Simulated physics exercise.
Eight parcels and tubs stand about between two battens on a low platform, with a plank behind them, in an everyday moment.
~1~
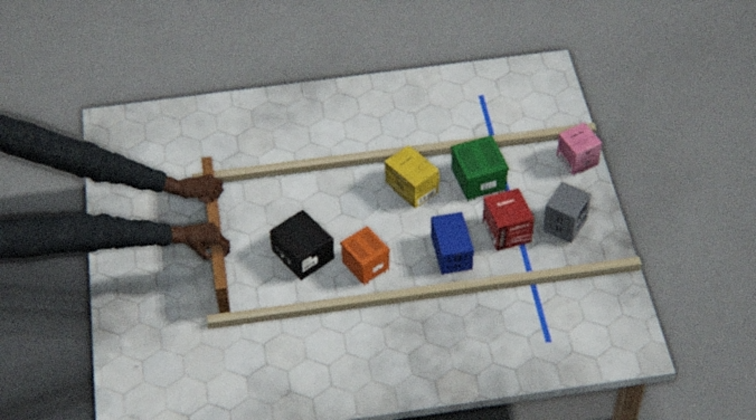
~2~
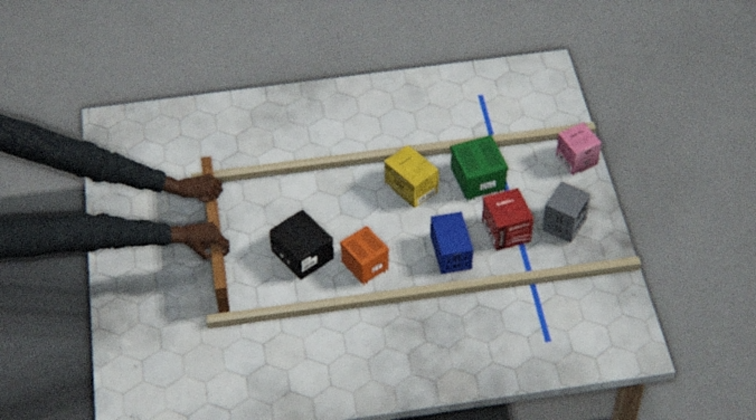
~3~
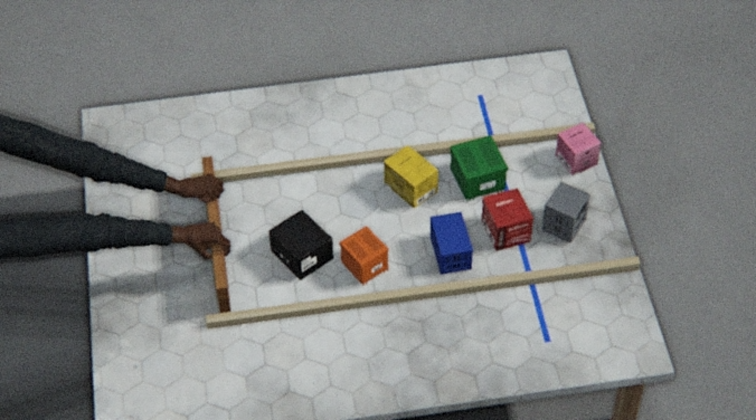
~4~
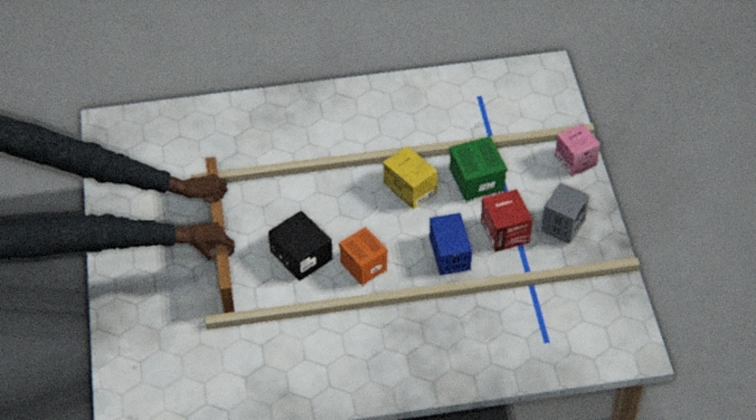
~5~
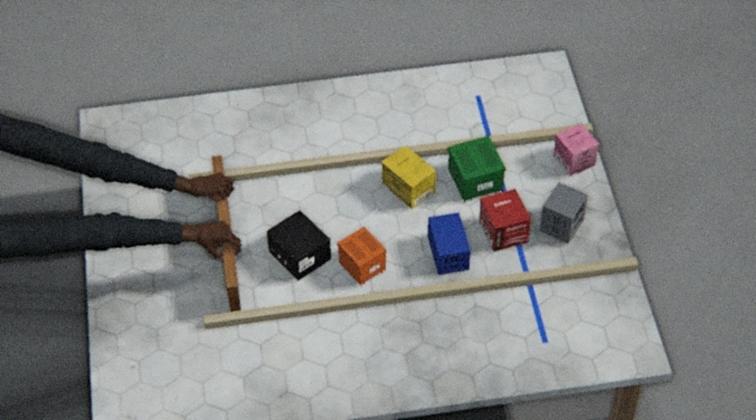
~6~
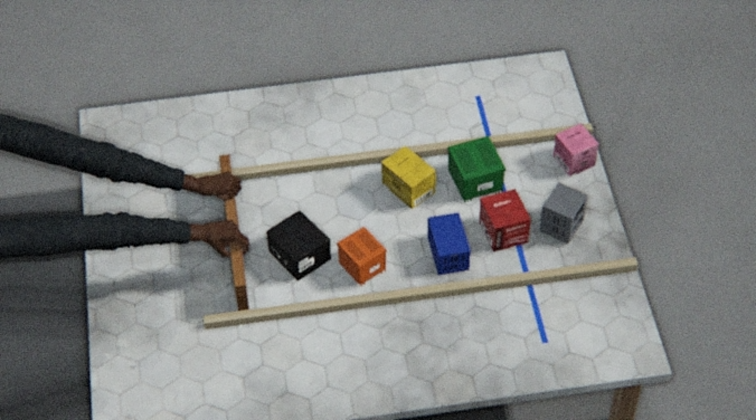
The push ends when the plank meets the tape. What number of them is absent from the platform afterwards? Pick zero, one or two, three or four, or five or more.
One or two of them.
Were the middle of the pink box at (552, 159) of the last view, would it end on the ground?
Result: It stays aboard.
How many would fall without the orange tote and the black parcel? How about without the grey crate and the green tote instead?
Tally per try: 0 / 0.
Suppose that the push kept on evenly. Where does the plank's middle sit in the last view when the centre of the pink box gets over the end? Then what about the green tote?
The middle is at (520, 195) when it's the pink box, and at (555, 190) when it's the green tote.
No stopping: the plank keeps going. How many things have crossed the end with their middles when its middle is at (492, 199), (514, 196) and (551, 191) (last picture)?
In order of the places given, that's 1, 1 and 3.
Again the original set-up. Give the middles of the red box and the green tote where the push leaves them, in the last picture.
First at (608, 208); second at (554, 159).
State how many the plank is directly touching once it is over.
Well, it touches 3.
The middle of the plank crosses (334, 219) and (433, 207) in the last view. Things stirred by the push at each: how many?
One spot: 2. Other spot: 7.
Soon after, none off yet; pink box at rest near (576, 150); grey crate at rest near (563, 213); red box at rest near (504, 220).
Then, none off yet; pink box at rest near (576, 150); grey crate at rest near (563, 213); red box moved a little near (517, 219).
At rest, the number that fall off is one or two; fallen, grey crate.
